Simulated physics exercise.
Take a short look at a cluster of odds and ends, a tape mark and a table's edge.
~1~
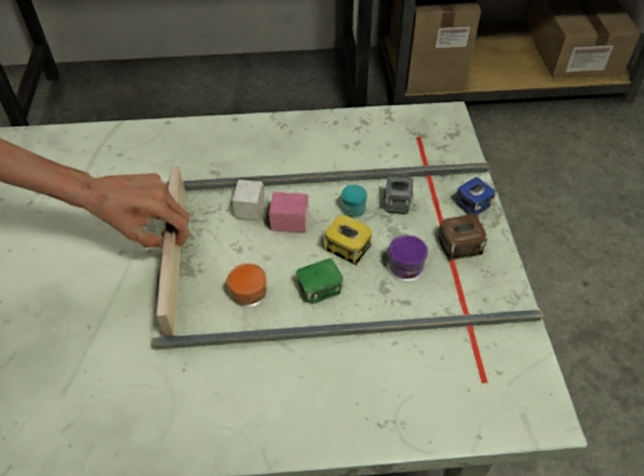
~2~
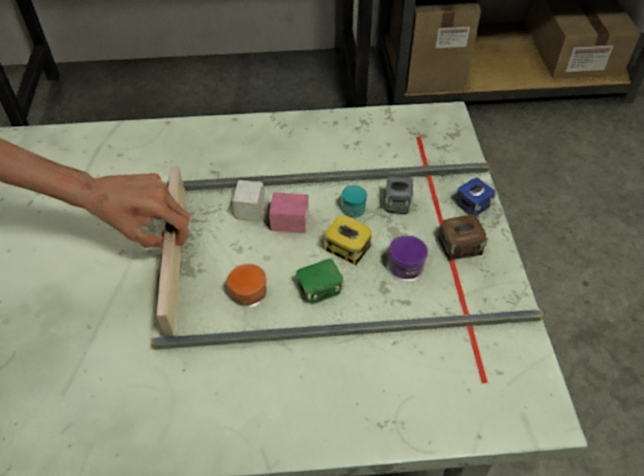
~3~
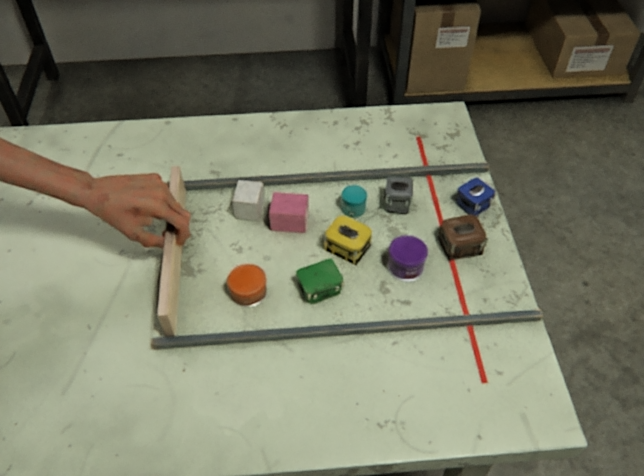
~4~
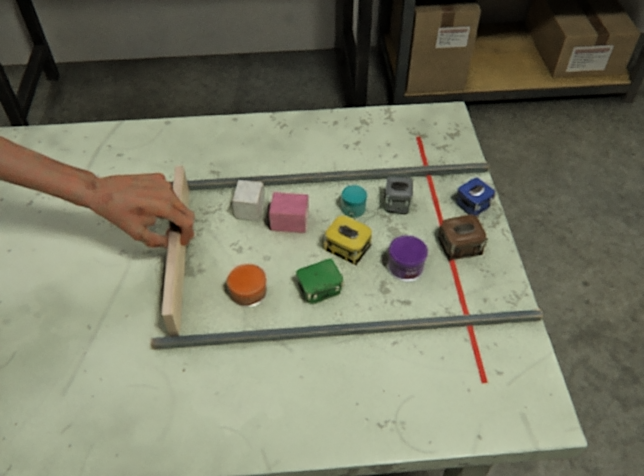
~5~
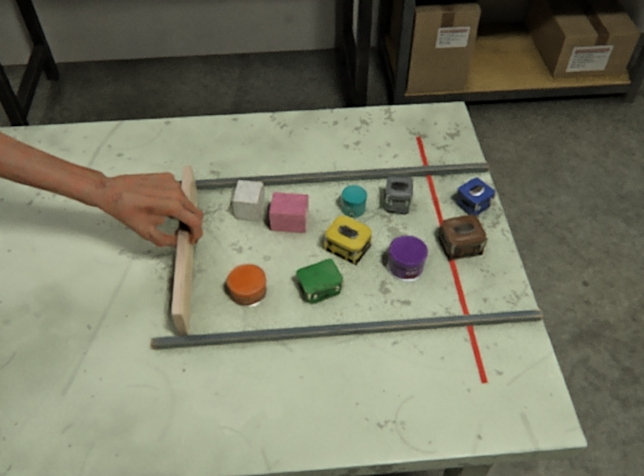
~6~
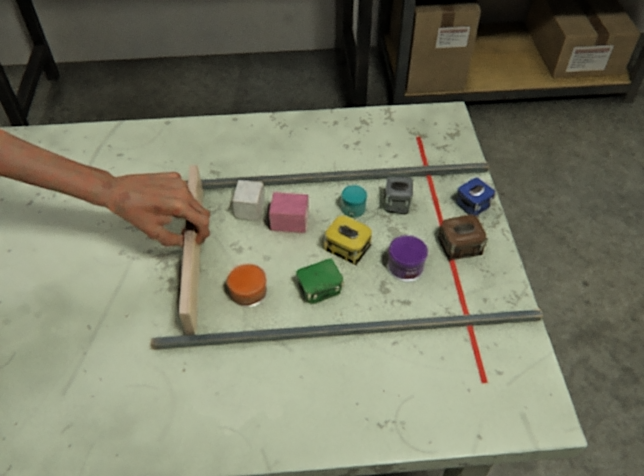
In this clip, a hand holds a wooden board upright between two grey rails on a table, then slides it slightly right toward a group of small colourful objects, which stay still near and around a red tape line.
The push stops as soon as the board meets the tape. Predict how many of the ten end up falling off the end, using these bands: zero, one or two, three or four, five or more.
Most likely just one, perhaps two, will tumble off the end.
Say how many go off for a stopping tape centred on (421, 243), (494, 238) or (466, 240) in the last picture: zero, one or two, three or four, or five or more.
Lab note - count per position: None at all; more than four; three or four.
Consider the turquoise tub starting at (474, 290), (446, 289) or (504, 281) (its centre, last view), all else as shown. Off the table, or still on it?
Results in order - down; down; down.
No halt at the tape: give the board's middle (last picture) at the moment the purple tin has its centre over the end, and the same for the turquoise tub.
I reckon its middle sits around (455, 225) and then around (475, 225).
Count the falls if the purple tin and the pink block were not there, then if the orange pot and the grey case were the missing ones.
1 in the first case and 0 in the second.
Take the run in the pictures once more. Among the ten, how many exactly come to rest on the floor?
The count is 1.
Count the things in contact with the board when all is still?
That number would be 4.
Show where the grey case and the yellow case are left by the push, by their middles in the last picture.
Grey case at about (496, 185), yellow case at about (469, 241).
Soon after, none off yet; blue case at rest near (475, 198); brown case at rest near (462, 237); grey case at rest near (399, 195).
At rest, the number that fall off is one or two; fallen, blue case.
